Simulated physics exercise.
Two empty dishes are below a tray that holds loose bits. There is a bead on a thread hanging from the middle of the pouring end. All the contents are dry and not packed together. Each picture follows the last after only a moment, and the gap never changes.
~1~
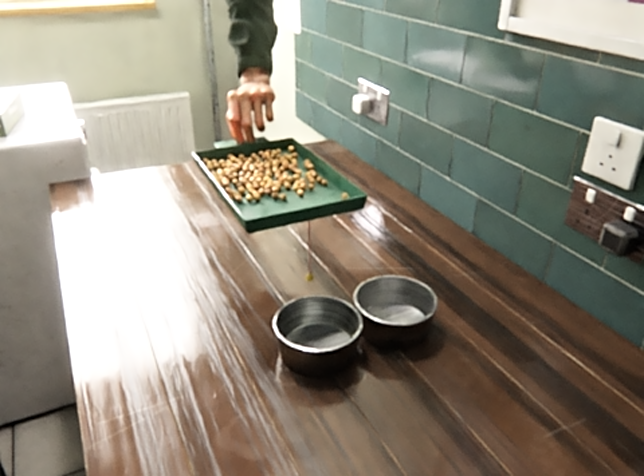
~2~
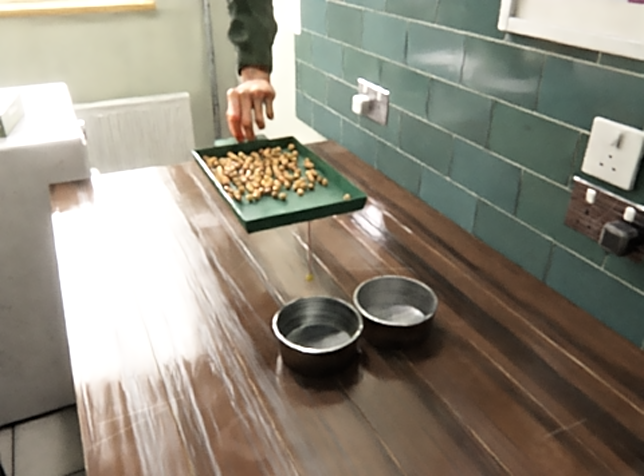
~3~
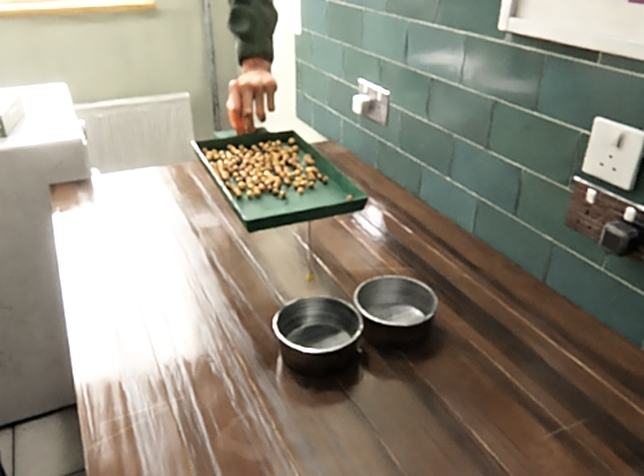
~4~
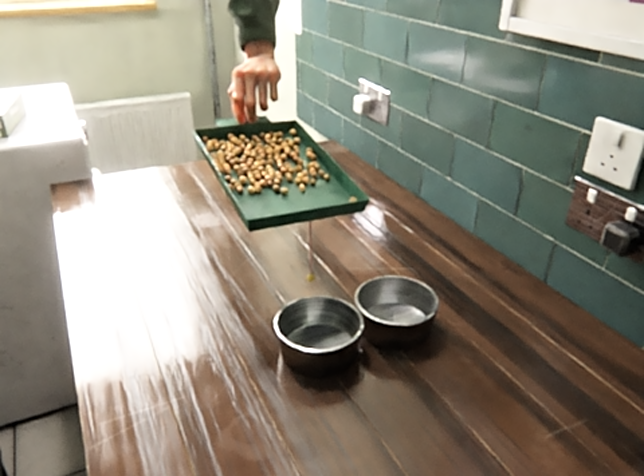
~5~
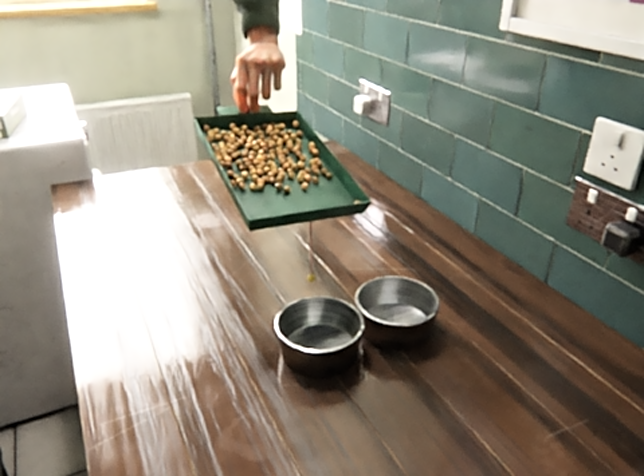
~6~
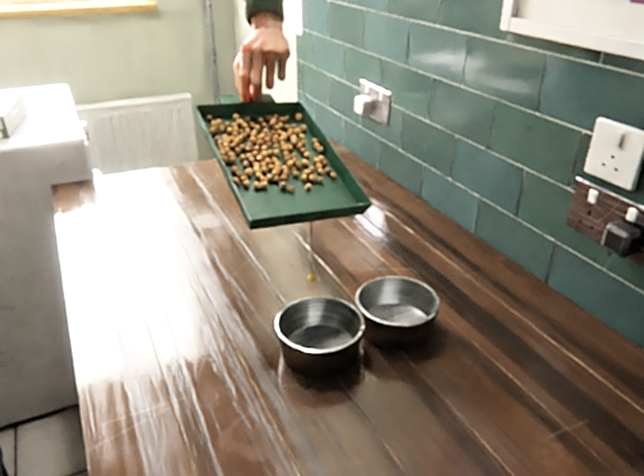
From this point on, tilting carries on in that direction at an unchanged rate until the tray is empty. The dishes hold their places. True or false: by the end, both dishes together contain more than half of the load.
True.
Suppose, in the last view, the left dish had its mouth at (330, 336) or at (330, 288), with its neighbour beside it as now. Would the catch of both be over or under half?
For the two tries in order: Not as much as half, exceeding half.
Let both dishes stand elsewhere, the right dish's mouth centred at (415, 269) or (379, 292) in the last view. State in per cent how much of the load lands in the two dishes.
About 80% on the first try and 100% on the second.
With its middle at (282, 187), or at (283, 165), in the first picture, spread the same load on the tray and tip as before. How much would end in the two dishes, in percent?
Near 70 and 60 percent respectively.
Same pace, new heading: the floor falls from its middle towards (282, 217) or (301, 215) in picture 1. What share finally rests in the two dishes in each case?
In turn, 50 percent and then 80 percent.
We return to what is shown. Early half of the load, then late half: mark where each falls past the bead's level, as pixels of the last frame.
The first part passes (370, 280); everything after passes (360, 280).
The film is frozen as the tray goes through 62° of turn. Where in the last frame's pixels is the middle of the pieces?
I'd put it at about (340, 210).
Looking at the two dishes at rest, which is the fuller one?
It's the one placed right that wins here.
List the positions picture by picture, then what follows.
The first frame shows corners of the pouring end (247, 219) and (364, 194), level; middle of the load (258, 174), round wooden beads; left dish (337, 359); right dish (417, 332); bead on its thread (310, 277).
The second frame shows corners of the pouring end (247, 219) and (364, 195), level; middle of the load (258, 173).
The third frame shows corners of the pouring end (248, 218) and (365, 196), tipped barely, lowest at the right corner; middle of the load (258, 168).
The fourth frame shows corners of the pouring end (250, 218) and (366, 198), tipped a little, lowest at the right corner; middle of the load (259, 160).
The fifth frame shows corners of the pouring end (251, 218) and (368, 200), tipped a little, lowest at the right corner; middle of the load (261, 154).
The sixth frame shows corners of the pouring end (252, 217) and (369, 202), tipped clearly, lowest at the right corner; middle of the load (265, 149), every one on the move; left dish (339, 360); right dish (419, 333).
Just after the last frame, tray tipped steeply; the larger part on the tray; just a few in the left dish; about a tenth in the right dish; just a few outside both; about a tenth in the air.
A moment on, tray tipped right over; roughly a quarter on the tray; about a tenth in the left dish; roughly a third in the right dish; about a tenth outside both; roughly a quarter in the air.
Further on, tray tipped past a quarter turn; about a tenth in the left dish; roughly half in the right dish; roughly a third outside both.
When it is over, tray tipped past a quarter turn; about a tenth in the left dish; roughly half in the right dish; roughly a third outside both.
